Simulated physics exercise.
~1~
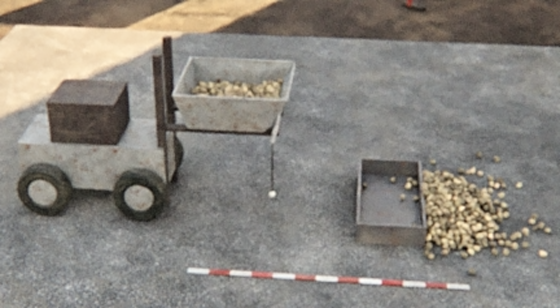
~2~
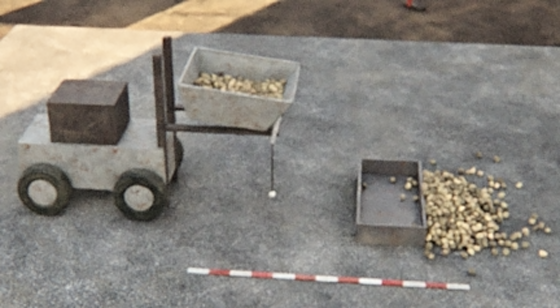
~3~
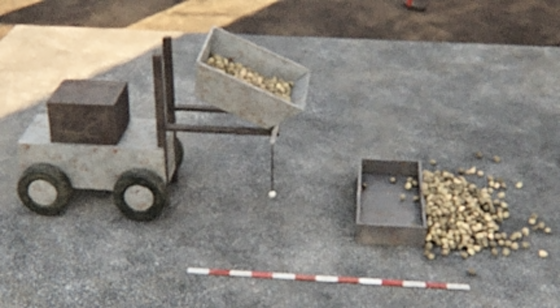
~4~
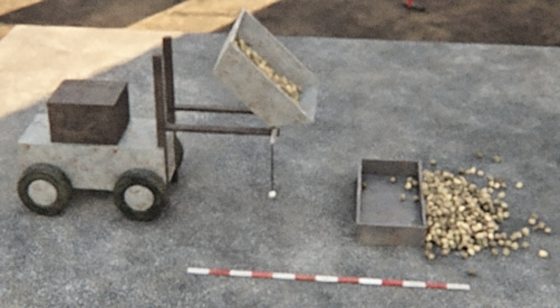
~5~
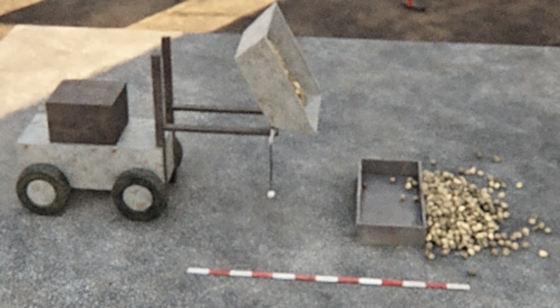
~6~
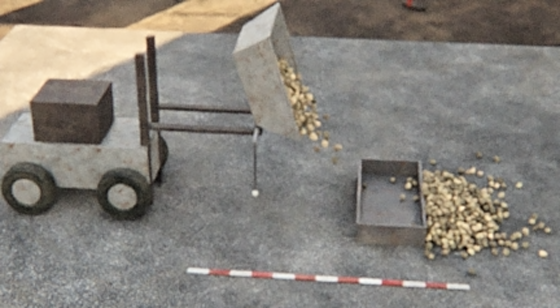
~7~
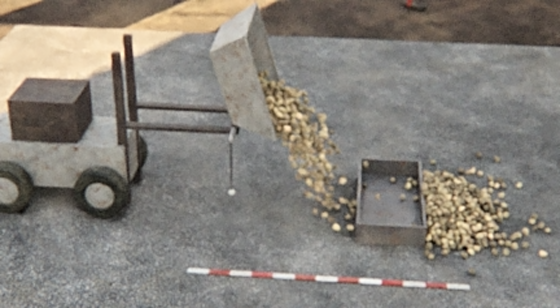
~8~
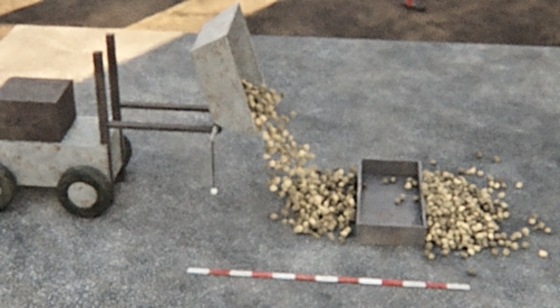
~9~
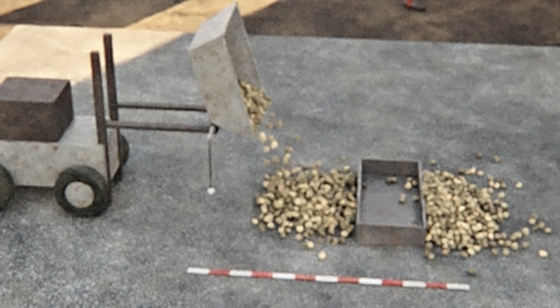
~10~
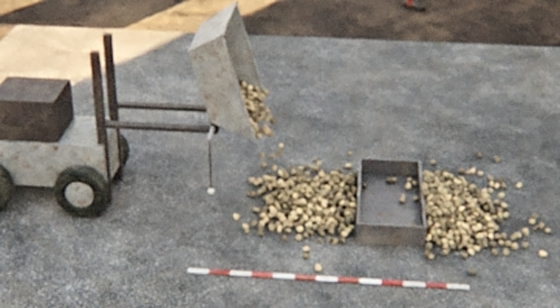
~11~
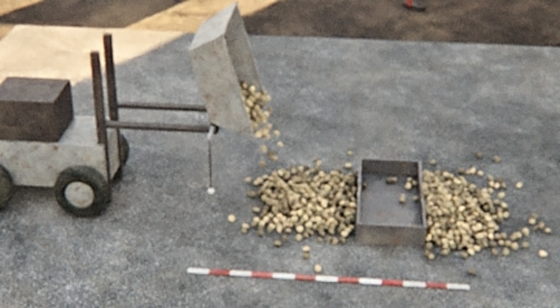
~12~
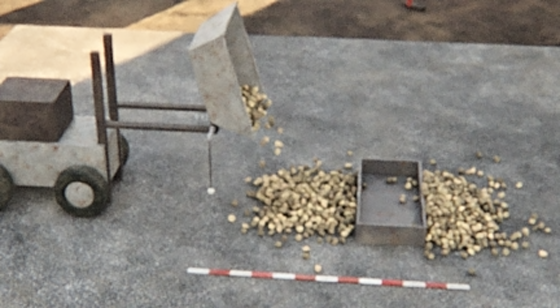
At the start, a small forklift holds a grey skip full of pale stones, with an open bin on the ground ahead and an earlier heap lying on its far side. The skip tips forward steeply, and the stones slide toward its lower edge. As the forklift backs away to the left, they pour out in a stream that lands short of the bin. A new heap builds against its near side while the vehicle comes to rest. The flow dwindles, leaving the skip steeply tilted with some stones inside and the bin still almost empty between two heaps.
